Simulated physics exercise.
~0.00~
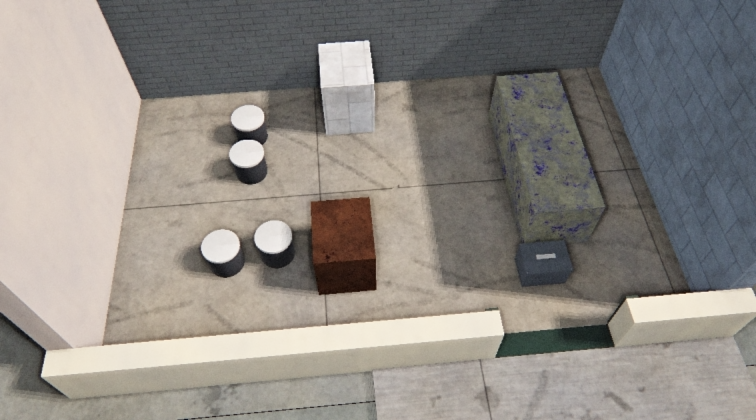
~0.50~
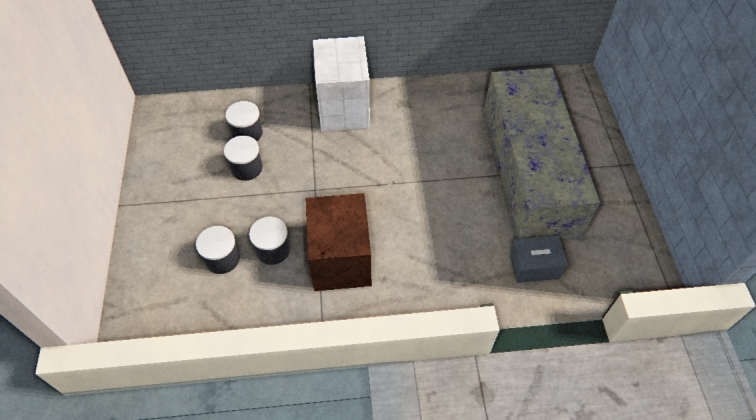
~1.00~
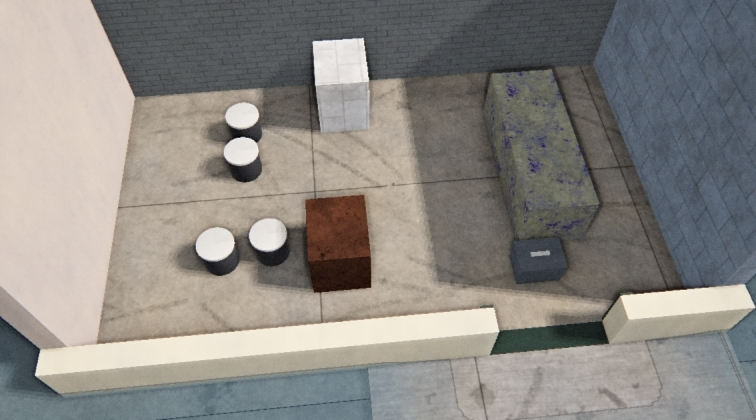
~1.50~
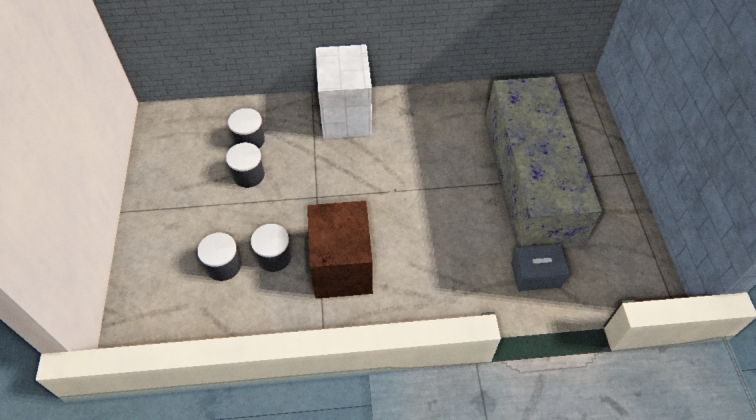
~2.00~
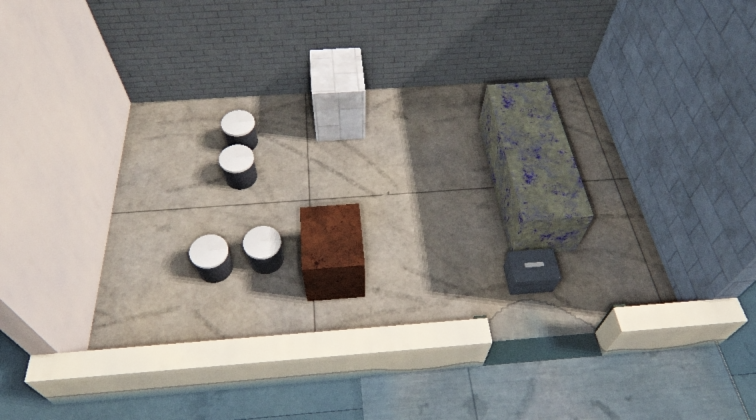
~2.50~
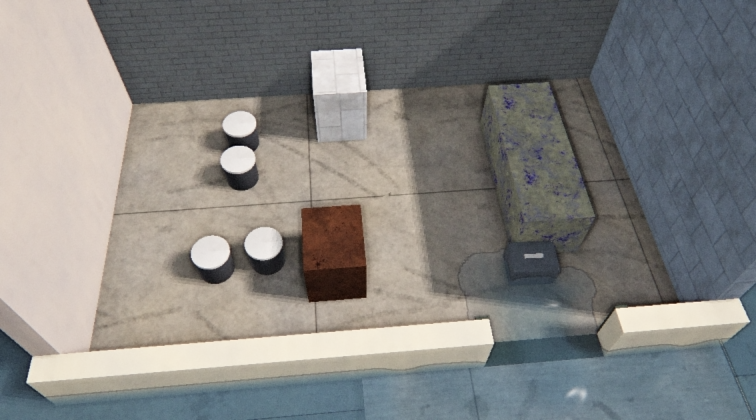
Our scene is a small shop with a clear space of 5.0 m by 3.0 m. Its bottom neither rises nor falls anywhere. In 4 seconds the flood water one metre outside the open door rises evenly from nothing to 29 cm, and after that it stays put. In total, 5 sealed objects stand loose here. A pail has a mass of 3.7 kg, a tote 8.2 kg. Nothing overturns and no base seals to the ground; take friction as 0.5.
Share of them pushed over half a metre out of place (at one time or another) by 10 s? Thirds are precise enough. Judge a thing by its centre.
By my guess the moved share will stay in the one-to-two-thirds span.
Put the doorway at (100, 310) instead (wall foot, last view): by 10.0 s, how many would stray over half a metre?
Count: 5.
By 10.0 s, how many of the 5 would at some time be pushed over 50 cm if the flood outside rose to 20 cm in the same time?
Result: 2.
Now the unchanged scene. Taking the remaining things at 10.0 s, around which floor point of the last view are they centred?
The centre sits near (284, 251).
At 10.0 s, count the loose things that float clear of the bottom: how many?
I'd say 5 of them.
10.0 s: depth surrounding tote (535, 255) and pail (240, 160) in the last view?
15 and 6 cm.
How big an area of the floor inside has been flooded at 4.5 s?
About 7.5 m2.
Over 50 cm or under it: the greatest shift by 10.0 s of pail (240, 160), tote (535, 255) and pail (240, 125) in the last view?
One by one: Above; above; above.
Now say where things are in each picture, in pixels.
A tote at (546, 257), on the bottom; a pail at (220, 245) rests on the ground; water covers 0.0 m2; 0 of 5 have shifted, in the first frame.
A tote at (541, 253), on the bottom; a pail at (215, 242) rests on the ground; 0.0 m2 under water; 0 of 5 have shifted, in the second frame.
A tote at (540, 254) rests on the ground; a pail at (215, 244) rests on the ground; 0.0 m2 under water; 0 of 5 have shifted, in the third frame.
A tote at (542, 261) rests on the ground; a pail at (217, 249) rests on the ground; 0.0 m2 under water; 0 of 5 have shifted, in the fourth frame.
A tote at (534, 265), on the bottom; a pail at (209, 251), on the bottom; 0.2 m2 under water; 0 of 5 have shifted, in the fifth frame.
A tote at (534, 256), on the bottom, 9 cm from its start; a pail at (210, 252), on the bottom; 0.7 m2 under water; 1 of 5 have shifted, in the sixth frame.
After 3.5 s 0 of 5 are over 50 cm from their spots; 0 afloat.
After 4.5 s 0 of 5 are over 50 cm from their spots; 1 afloat.
After 7.0 s 3 of 5 are over 50 cm from their spots; 2 afloat.
After 10.0 s 3 of 5 are over 50 cm from their spots, and 3 have been at some point; 5 afloat.
